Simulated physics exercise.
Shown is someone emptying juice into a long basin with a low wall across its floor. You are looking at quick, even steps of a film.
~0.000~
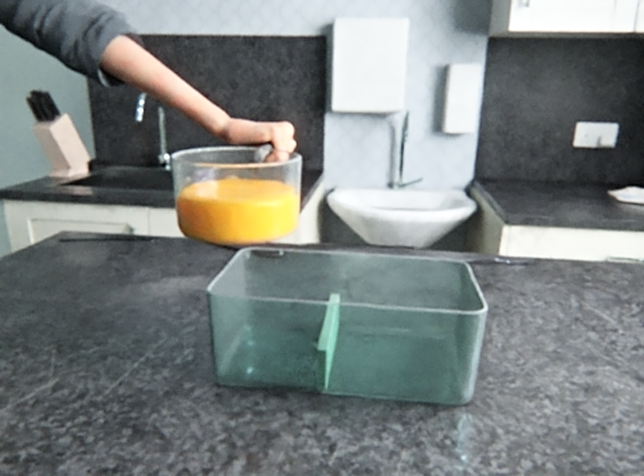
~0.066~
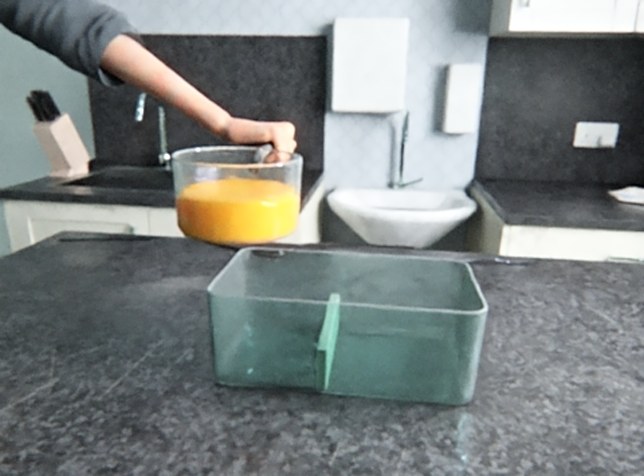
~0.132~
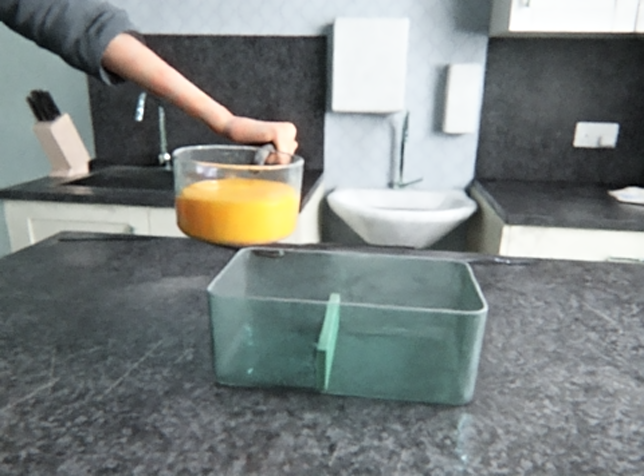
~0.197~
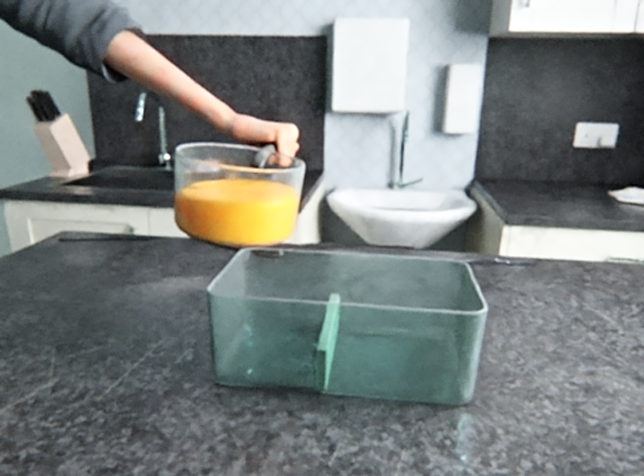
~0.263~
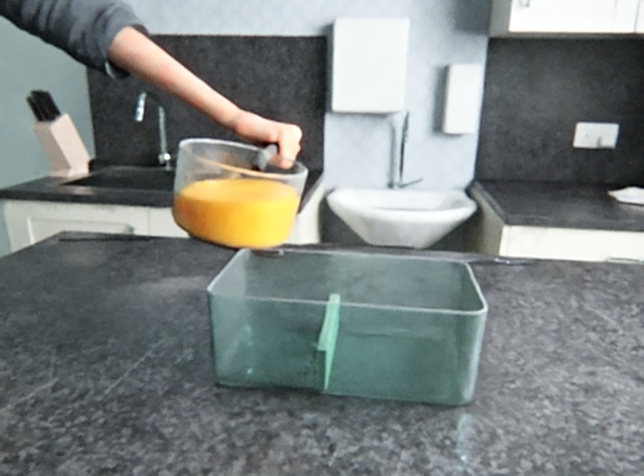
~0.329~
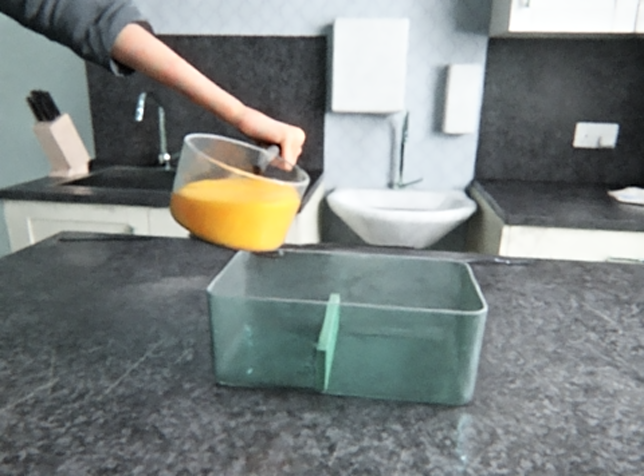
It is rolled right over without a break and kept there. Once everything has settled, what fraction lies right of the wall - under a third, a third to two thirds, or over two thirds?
A third to two thirds lies right of the wall.
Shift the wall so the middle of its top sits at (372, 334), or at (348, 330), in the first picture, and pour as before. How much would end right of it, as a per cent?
First try close to 5 percent, second try close to 20 percent.
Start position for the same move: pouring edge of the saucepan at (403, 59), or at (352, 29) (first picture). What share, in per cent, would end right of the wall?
Roughly 80 % and 95 %.
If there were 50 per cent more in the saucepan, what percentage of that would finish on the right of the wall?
65 %.
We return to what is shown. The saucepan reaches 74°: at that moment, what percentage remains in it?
Some 65 in a hundred has yet to spill out.
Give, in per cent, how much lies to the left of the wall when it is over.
Something like 50 per cent, roughly.
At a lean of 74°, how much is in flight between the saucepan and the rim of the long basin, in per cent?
About 25 per cent.
A moment on, the saucepan is tipped part way and 66 per cent is still to pour, 2 is left of the wall and 9 right of it.
Next, the saucepan is tipped right over and 14 per cent is still to pour, 32 is left of the wall and 47 right of it.
Then the saucepan is tipped right over and 0 per cent is still to pour, 52 is left of the wall and 47 right of it.
Later the saucepan is tipped right over and 0 per cent is still to pour, 52 is left of the wall and 48 right of it.
At rest 52 per cent lies left of the wall, 48 right of it and 0 outside.
